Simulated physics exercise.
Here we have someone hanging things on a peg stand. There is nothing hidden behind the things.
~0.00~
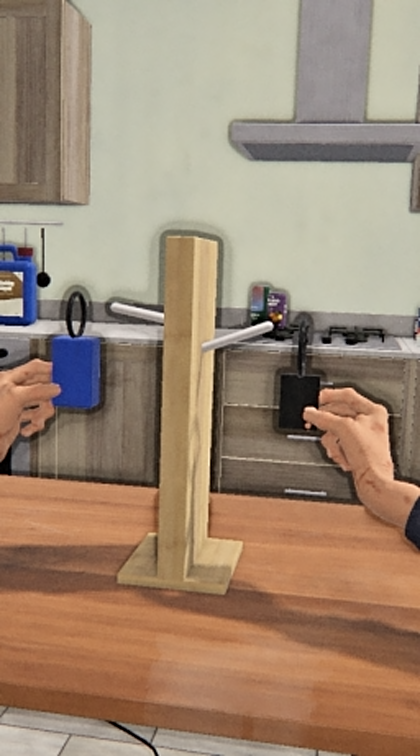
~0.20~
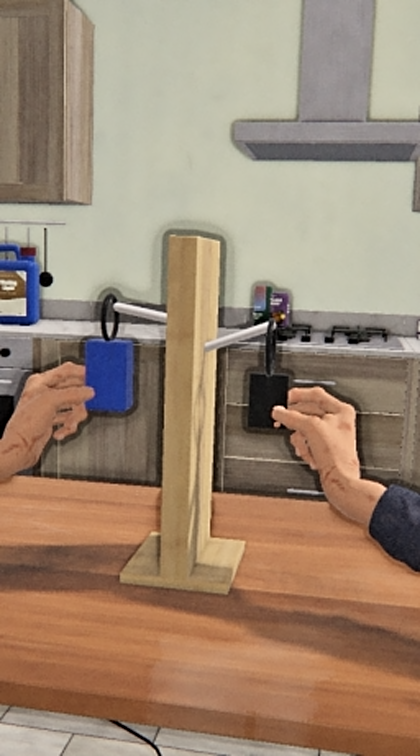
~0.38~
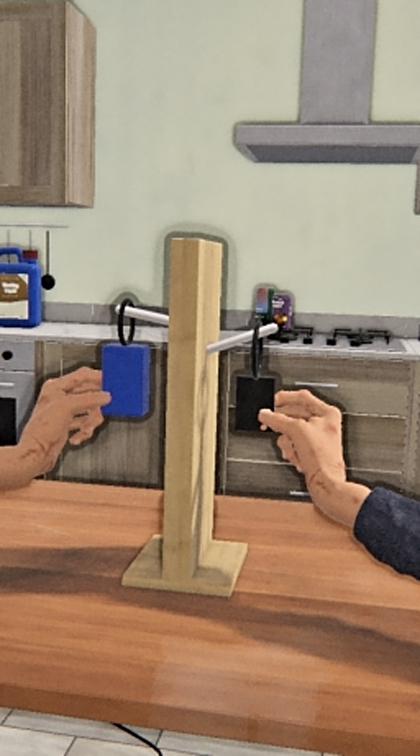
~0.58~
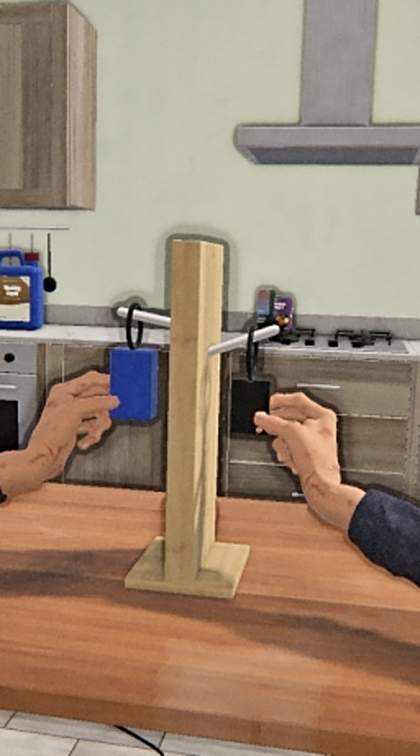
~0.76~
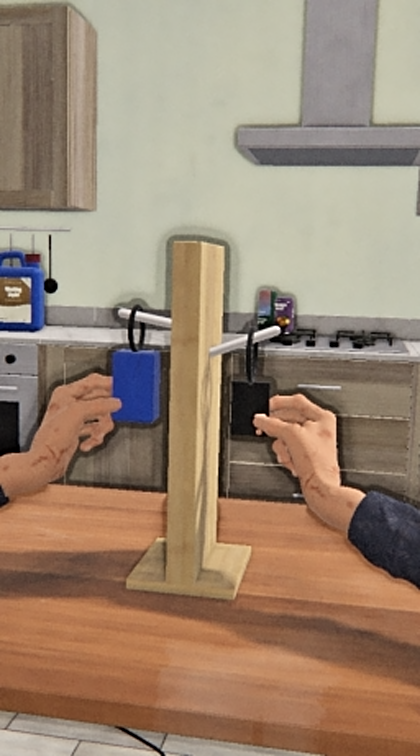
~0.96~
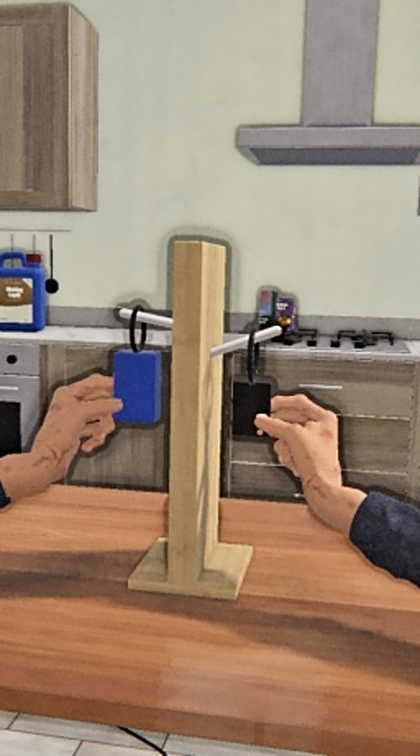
At the start, two hands hold a blue pouch on the left and a black tag on the right, apart from a wooden peg stand on a table. Both hands move inward, bringing the loops onto the metal pegs. The hands then stay nearly still, still holding both items beside the post.
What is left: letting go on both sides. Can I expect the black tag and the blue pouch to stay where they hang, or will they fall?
You can expect this: The black tag stays where it hangs, the blue pouch stays where it hangs.
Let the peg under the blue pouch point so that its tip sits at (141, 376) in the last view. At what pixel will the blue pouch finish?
It finishes somewhere near (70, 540).
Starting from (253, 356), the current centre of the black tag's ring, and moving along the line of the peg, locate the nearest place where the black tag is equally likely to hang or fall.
Around (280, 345).
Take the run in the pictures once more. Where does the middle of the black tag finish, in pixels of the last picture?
Its middle settles around (229, 391) in the last picture.
Around 1.16 s, black tag leaning 4° off how it started near (248, 385); blue pouch at rest near (138, 363).
Around 1.36 s, black tag travelled a little near (236, 388); blue pouch at rest near (138, 363).
Finally (2.0 s), the black tag hangs there, near (229, 391); the blue pouch hangs there, near (138, 363).
